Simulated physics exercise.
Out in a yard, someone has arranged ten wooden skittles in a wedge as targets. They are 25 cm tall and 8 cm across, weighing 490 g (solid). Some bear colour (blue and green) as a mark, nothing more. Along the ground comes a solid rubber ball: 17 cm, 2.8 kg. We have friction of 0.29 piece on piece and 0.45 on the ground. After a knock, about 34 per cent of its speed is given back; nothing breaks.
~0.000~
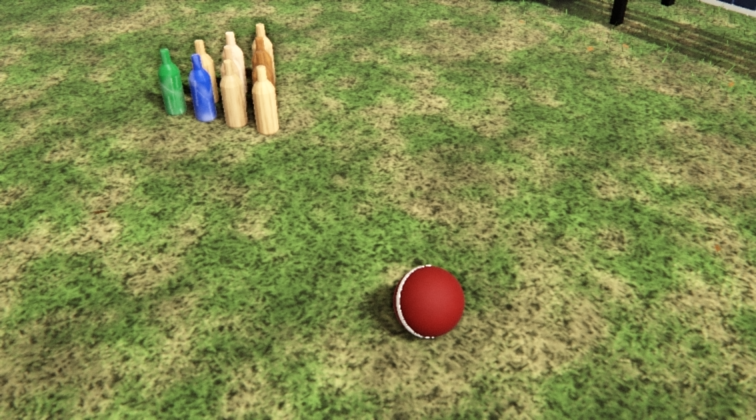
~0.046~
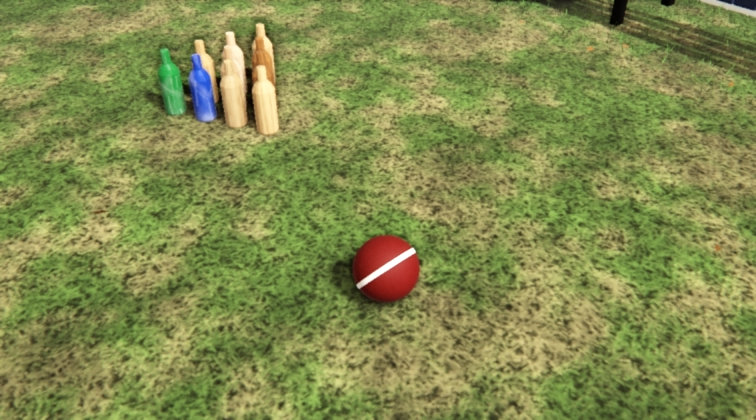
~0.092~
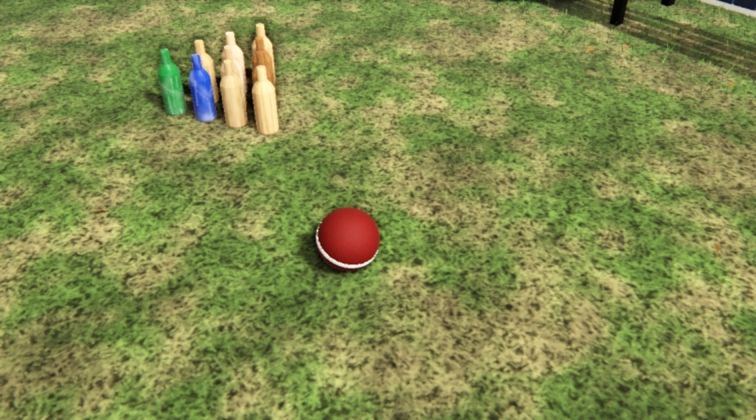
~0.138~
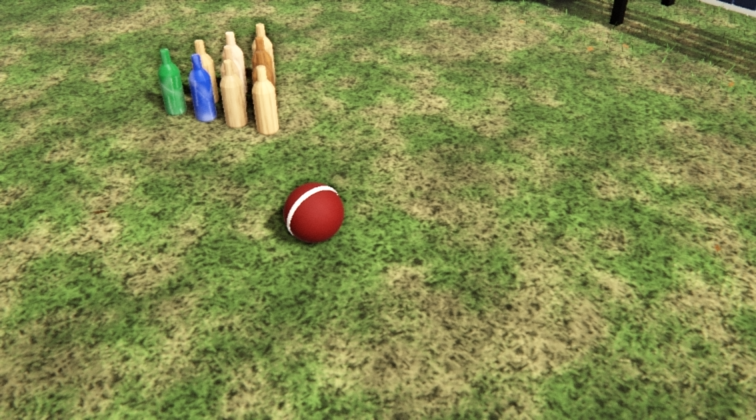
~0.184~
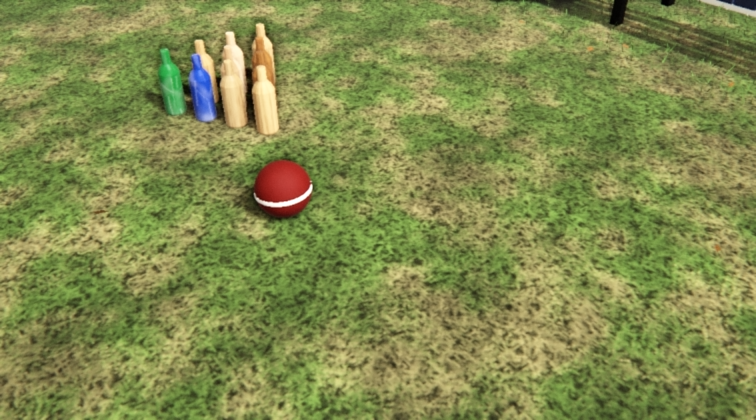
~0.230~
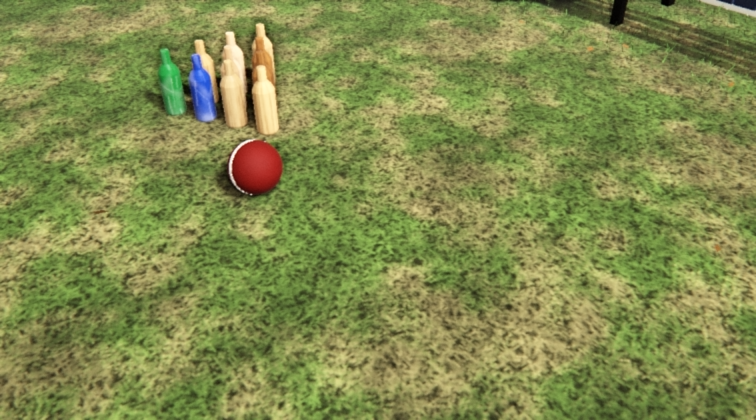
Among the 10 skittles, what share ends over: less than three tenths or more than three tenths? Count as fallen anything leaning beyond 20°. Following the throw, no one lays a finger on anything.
Fewer than three in ten of them.
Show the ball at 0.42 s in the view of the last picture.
Roughly at pixel (161, 99).
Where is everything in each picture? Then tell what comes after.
In the first frame (pixels give the middle of a visible side), ball (429, 302) 1.08 m before the front row; blue skittle (201, 92); green skittle (173, 85); none has stirred.
In the second frame, ball (386, 269) 93 cm before the front row; blue skittle (201, 92).
In the third frame, ball (348, 239) 78 cm before the front row; blue skittle (201, 92).
In the fourth frame, ball (314, 213) 62 cm before the front row; blue skittle (201, 92).
In the fifth frame, ball (283, 189) 47 cm before the front row; blue skittle (201, 92).
In the sixth frame, ball (255, 167) 31 cm before the front row; blue skittle (201, 92); green skittle (173, 85); none has stirred.
After 0.42 s, ball still moving; none of the 10 skittles over, 2 disturbed; green skittle 4° from how it stood; blue skittle 7 cm from its place.
After 0.58 s, ball still moving; 3 of the 10 skittles over; green skittle 44° from how it stood; blue skittle 20° from how it stood.
After 0.80 s, ball still moving; 2 of the 10 skittles over; green skittle lying flat; blue skittle 15° from how it stood.
After 1.16 s, ball still moving; 2 of the 10 skittles over; green skittle lying flat; blue skittle 16° from how it stood.
In the end (2.6 s), ball rolling away; 2 of the 10 skittles over; green skittle lying flat; blue skittle 9 cm from its place. That is 20 per cent. From the last view, middles, blue skittle near (209, 76).
